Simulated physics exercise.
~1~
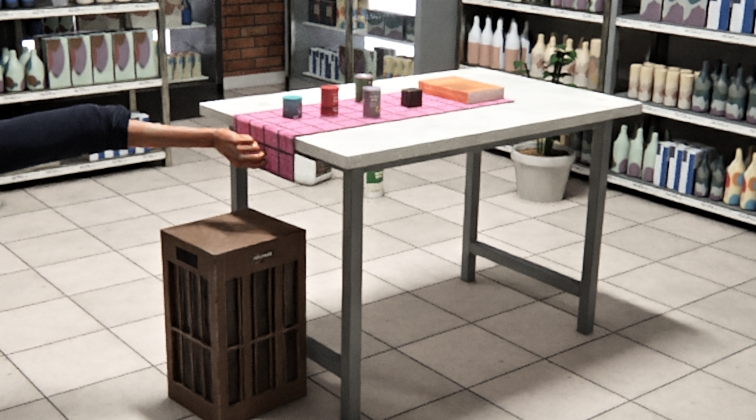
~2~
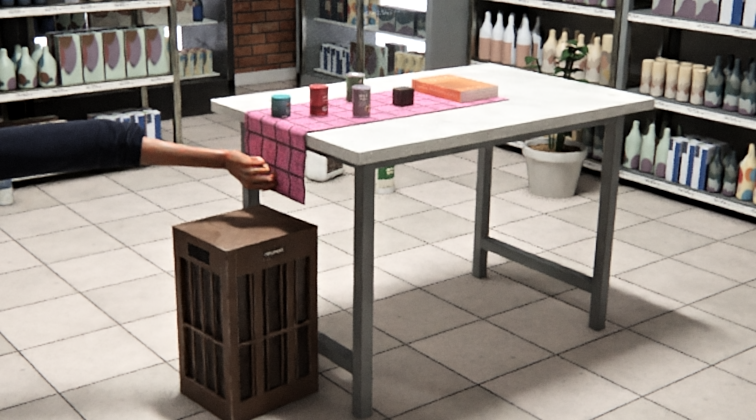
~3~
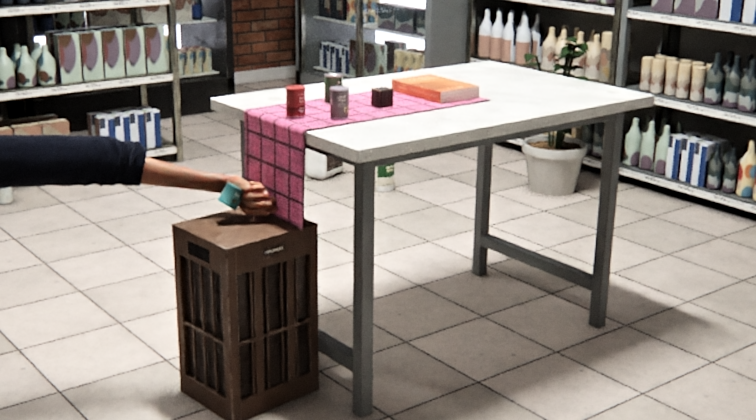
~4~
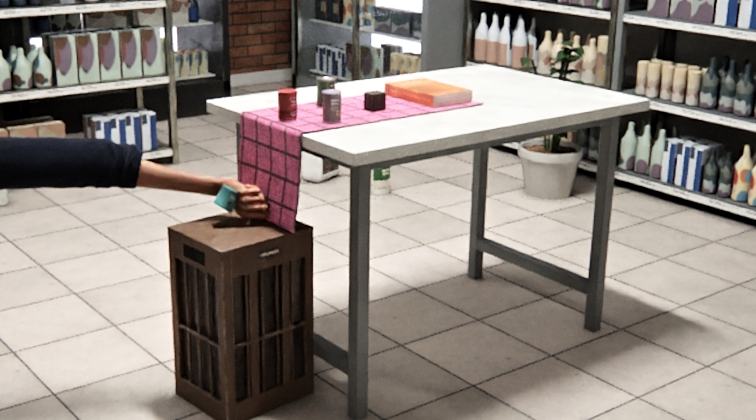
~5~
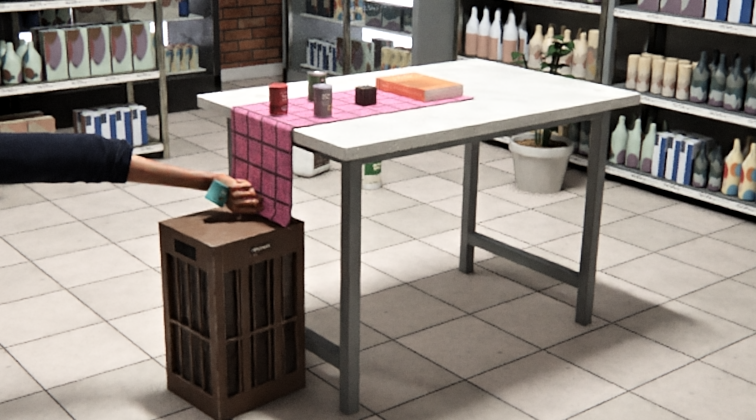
A hand draws a pink tablecloth down to a brown crate, and the turquoise pot leaves the tabletop.
